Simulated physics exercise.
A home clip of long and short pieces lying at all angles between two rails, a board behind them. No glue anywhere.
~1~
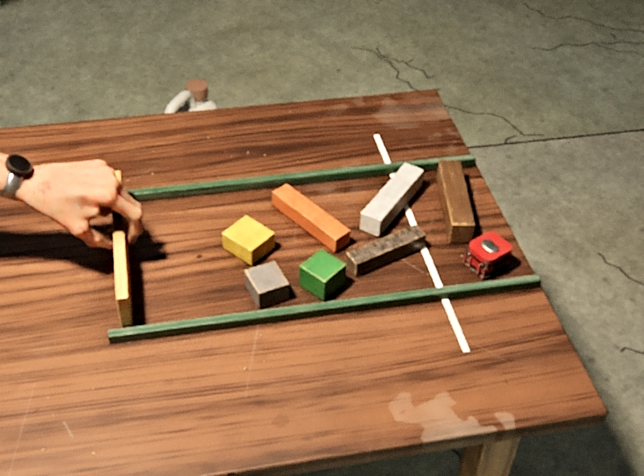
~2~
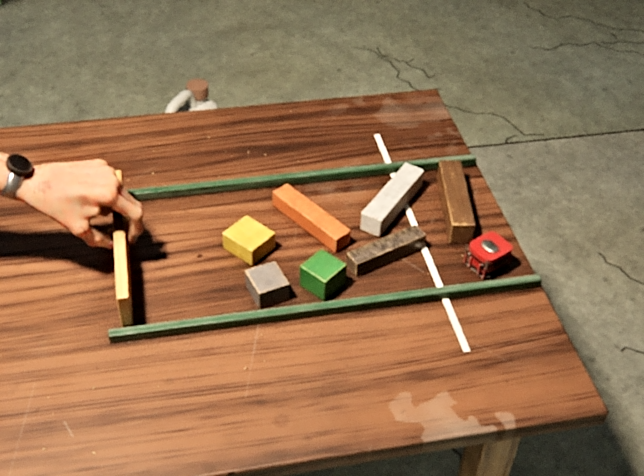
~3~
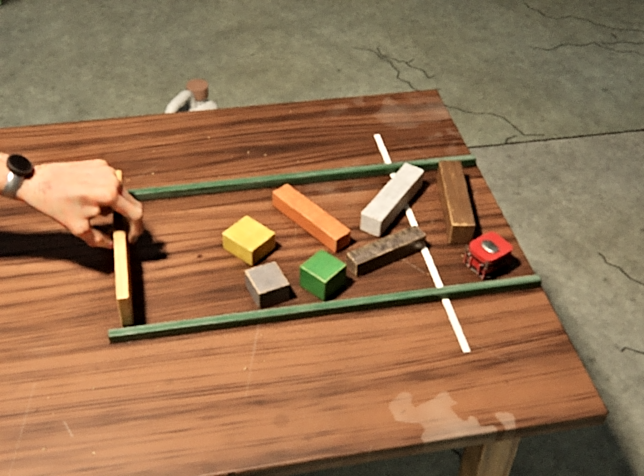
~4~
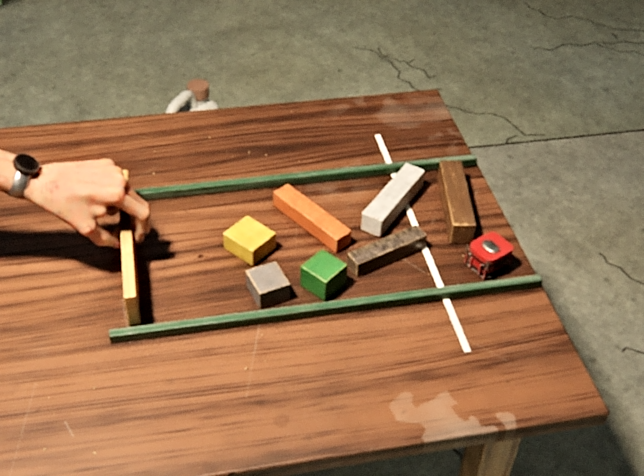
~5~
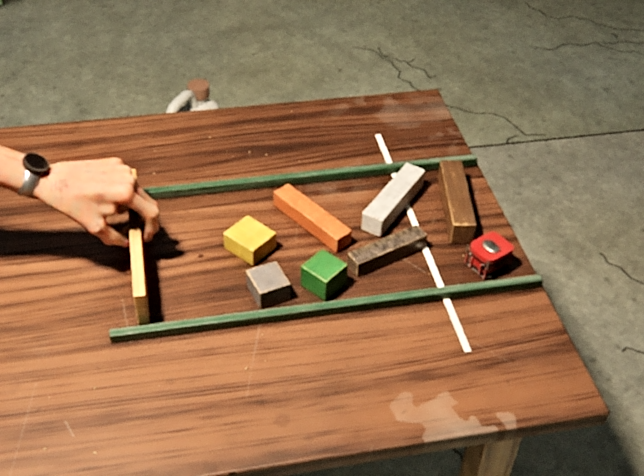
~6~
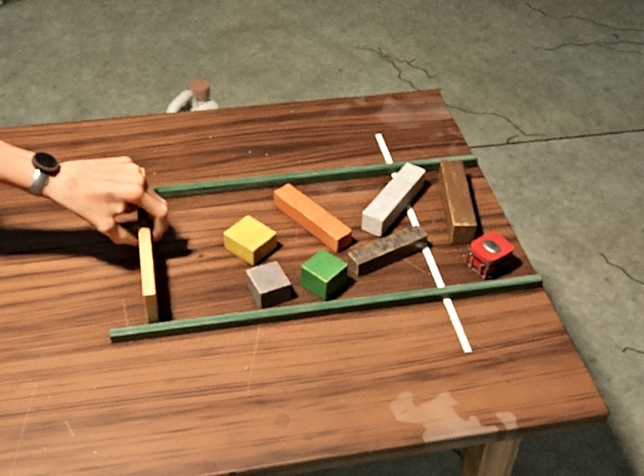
A hand wearing a watch held a small upright board still between two green rails, then slid it a short way right toward the scattered colored blocks and bars, which stayed in place.
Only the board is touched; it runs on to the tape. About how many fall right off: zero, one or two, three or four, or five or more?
As it turns out, the number that fall off is one or two.
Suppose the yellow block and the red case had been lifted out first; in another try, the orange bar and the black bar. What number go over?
It would be 0 and 0.
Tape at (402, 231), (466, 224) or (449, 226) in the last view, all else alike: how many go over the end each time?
In that order 0, 5 and 3.
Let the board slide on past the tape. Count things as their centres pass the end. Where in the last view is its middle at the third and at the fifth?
Its middle is around (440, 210) and later (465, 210).
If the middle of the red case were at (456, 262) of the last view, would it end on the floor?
It stays on.
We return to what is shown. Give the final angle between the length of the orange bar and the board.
Some 10 degrees.
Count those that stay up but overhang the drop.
The number is 2.
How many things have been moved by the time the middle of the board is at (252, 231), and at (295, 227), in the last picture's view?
2 and 5.
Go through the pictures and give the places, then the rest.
In the first picture, red case (488, 255); brown bar (455, 200); white bar (393, 199); board (121, 246); tape (416, 229).
In the second picture, brown bar (455, 200); yellow block (249, 240).
In the third picture, white bar (393, 199); black bar (386, 251).
In the fourth picture, red case (489, 256); grey block (268, 285).
In the fifth picture, brown bar (456, 200); orange bar (312, 217).
In the sixth picture, red case (490, 256); brown bar (457, 200); white bar (394, 199); board (146, 243); tape (417, 229).
Soon after, none off yet; red case at rest near (490, 256); brown bar at rest near (457, 200); white bar at rest near (394, 199).
After that, none off yet; red case at rest near (490, 256); brown bar at rest near (457, 200); white bar moving near (397, 198).
And then, none off yet; red case moving near (494, 256); brown bar displaced a little near (484, 197); white bar displaced a little near (444, 191).
In the end, the number that fall off is one or two; gone, brown bar.
